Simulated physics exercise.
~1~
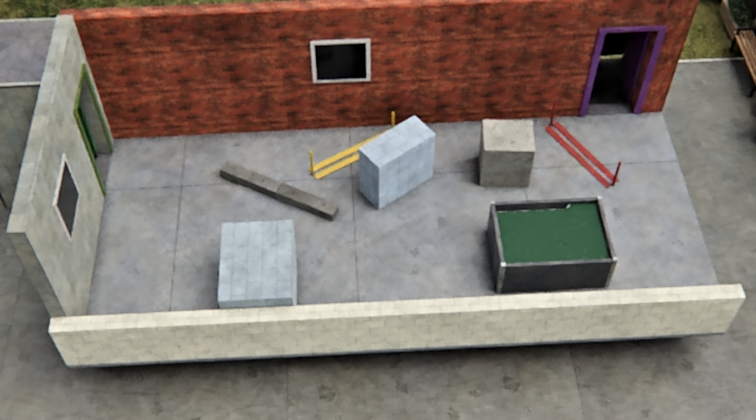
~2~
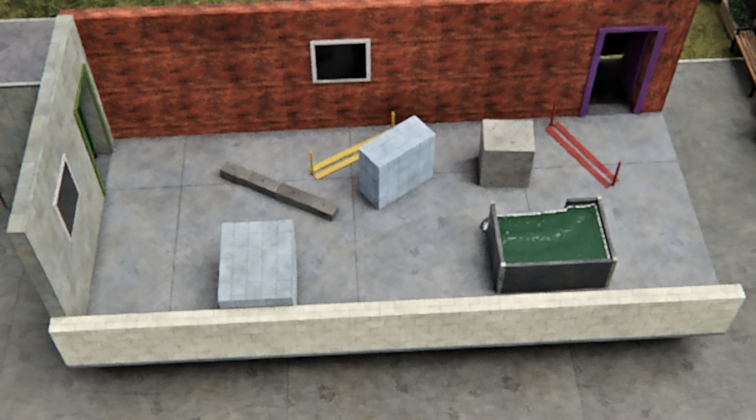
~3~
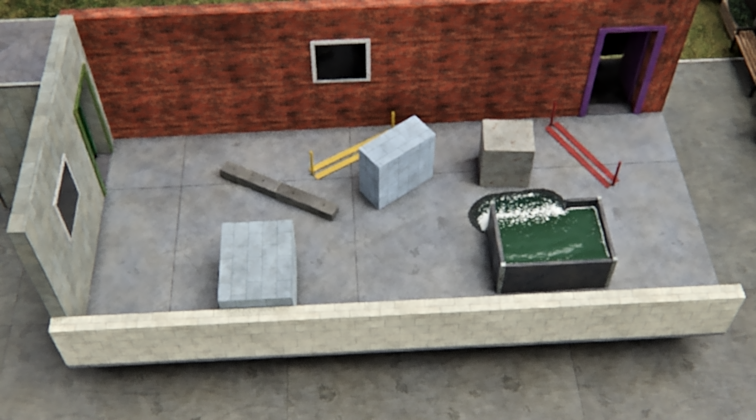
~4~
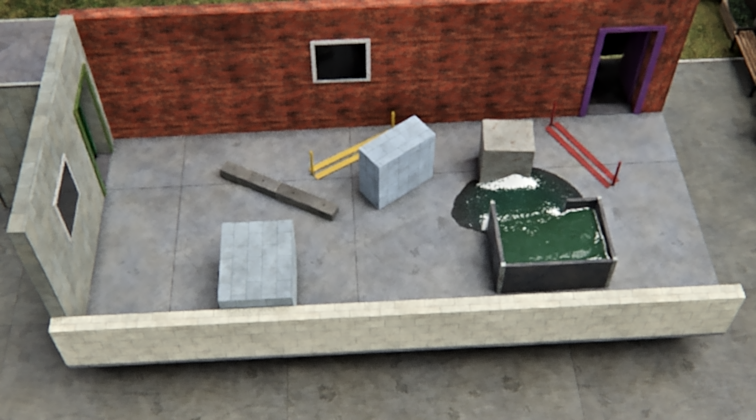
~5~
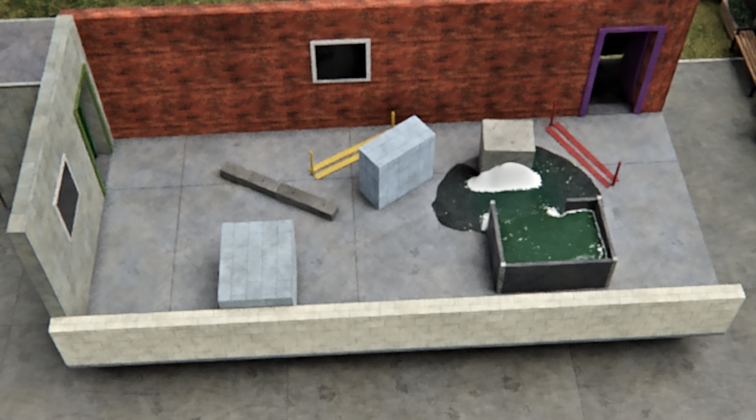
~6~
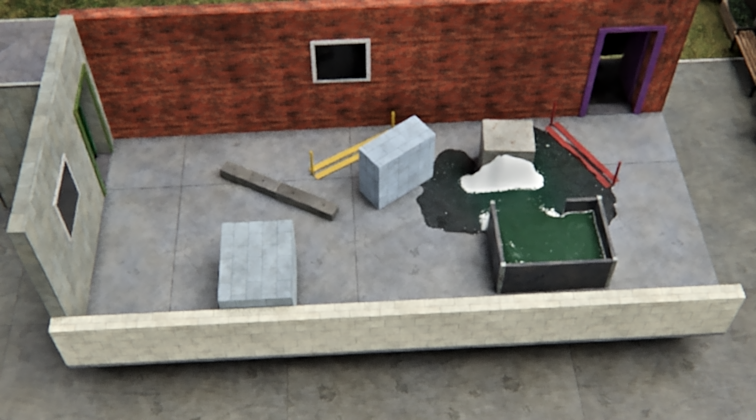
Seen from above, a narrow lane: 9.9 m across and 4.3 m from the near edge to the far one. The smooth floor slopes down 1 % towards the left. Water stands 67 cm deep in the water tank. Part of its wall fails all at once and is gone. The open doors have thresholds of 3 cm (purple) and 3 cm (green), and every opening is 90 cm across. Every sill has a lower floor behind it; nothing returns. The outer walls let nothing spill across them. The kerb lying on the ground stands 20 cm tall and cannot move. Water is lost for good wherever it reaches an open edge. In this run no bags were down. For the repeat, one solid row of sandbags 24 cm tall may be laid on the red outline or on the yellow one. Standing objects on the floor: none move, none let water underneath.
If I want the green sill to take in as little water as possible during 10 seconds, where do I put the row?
Put it on the yellow mark.
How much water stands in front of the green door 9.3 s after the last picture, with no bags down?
A ruler would show around 5.0 cm.
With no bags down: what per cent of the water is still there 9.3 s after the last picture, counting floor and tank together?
Roughly 70 percent of it is still there.
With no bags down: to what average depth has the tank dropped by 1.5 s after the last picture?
Average: 19 cm.
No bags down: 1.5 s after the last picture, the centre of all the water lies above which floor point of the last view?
Around (499, 208).
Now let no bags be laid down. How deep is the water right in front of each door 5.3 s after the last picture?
In centimetres, purple: 4; green: 1.
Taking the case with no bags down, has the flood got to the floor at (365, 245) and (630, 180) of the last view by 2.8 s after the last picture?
First spot soaked, second spot soaked.
Then, 0.7 s after the last picture water covers 20 % of the floor and is deepest (38 cm) near (509, 194) in the run without bags; in at the green door, 0 L with no bags, 0 L with the row on red, 0 L on yellow.
Then, 1.5 s after the last picture water covers 35 % of the floor and is deepest (24 cm) near (425, 182) in the run without bags; in at the green door, 0 L with no bags, 0 L with the row on red, 0 L on yellow.
Then, 2.8 s after the last picture water covers 50 % of the floor and is deepest (18 cm) near (302, 302) in the run without bags; in at the green door, 0 L with no bags, 0 L with the row on red, 0 L on yellow.
Then, 5.3 s after the last picture water covers 55 % of the floor and is deepest (8 cm) near (302, 321) in the run without bags; in at the green door, 0 L with no bags, 4 L with the row on red, 0 L on yellow.
Then, 9.3 s after the last picture water covers 75 % of the floor and is deepest (6 cm) near (131, 159) in the run without bags; in at the green door, 8 L with no bags, 49 L with the row on red, 4 L on yellow.
